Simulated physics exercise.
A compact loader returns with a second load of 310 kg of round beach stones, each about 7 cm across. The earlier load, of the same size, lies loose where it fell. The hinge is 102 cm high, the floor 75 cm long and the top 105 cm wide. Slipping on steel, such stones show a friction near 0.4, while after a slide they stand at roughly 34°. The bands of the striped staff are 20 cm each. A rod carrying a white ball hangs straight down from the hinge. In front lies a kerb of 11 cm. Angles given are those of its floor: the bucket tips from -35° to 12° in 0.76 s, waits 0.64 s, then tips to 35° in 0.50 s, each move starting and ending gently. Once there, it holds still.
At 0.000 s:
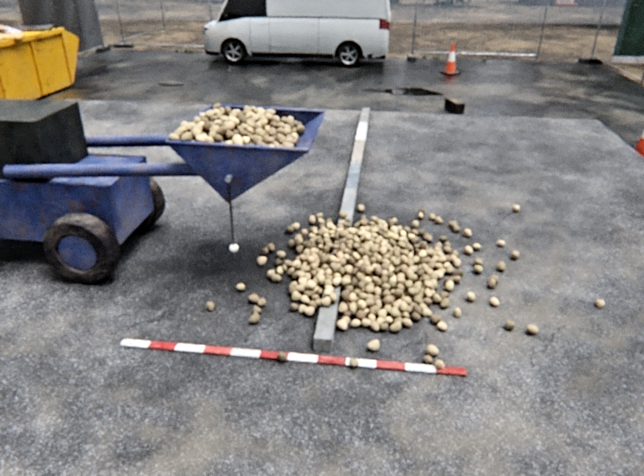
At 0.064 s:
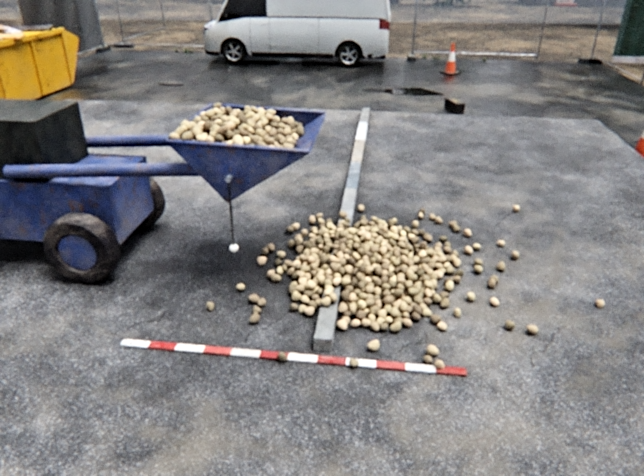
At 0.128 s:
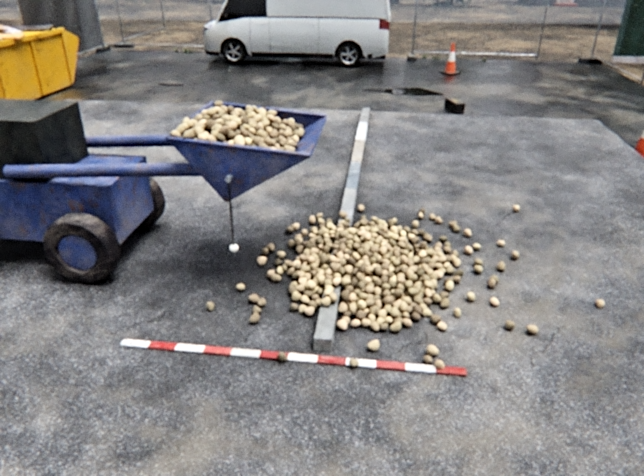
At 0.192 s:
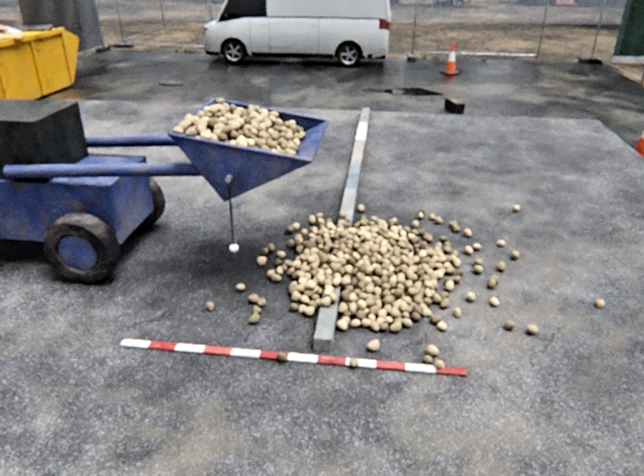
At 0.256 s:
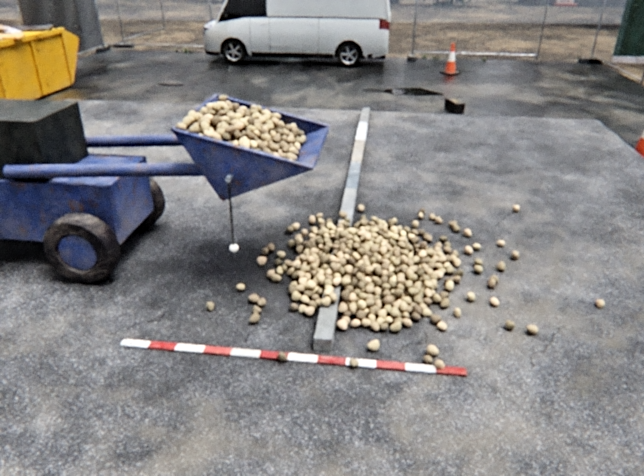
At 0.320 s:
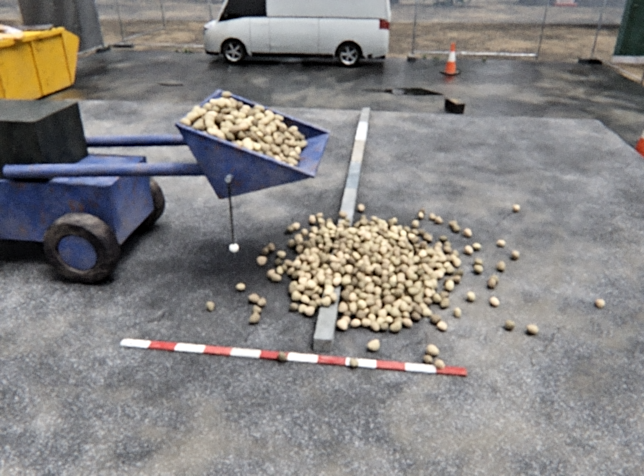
The clip opens on a blue bucket heaped with pale, rounded stones, raised on a wheeled machine at left beside a loose pile of similar stones lying across a kerb. The bucket slowly tilts, its right-hand lip dipping slightly while the load shifts a little inside, and the pile stays still.
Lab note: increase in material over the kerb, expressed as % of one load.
Increase: 47 %.
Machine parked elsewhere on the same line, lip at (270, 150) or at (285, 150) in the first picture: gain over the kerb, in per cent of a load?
Around 5 percent, then around 20 percent.
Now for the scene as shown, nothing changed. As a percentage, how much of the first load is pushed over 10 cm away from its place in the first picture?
Some 5 percent, give or take.
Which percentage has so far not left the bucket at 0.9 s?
Close to 100 in a hundred.
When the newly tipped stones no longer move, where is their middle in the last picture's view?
Roughly pixel (342, 251) in the last view.
After 0.6 s the floor is at 5°; in per cent of one load, 100 in the bucket, 26 on this side of the kerb, 74 over the kerb; the foremost stones are at (520, 271).
After 0.9 s the floor is at 12°; in per cent of one load, 98 in the bucket, 27 on this side of the kerb, 74 over the kerb; the foremost stones are at (520, 271).
After 2.3 s the floor is at 35°; in per cent of one load, 3 in the bucket, 81 on this side of the kerb, 116 over the kerb; the foremost stones are at (520, 271).
After 4.8 s the floor is at 35°; in per cent of one load, 0 in the bucket, 79 on this side of the kerb, 121 over the kerb; the foremost stones are at (520, 271). Net gain over the kerb, 47.
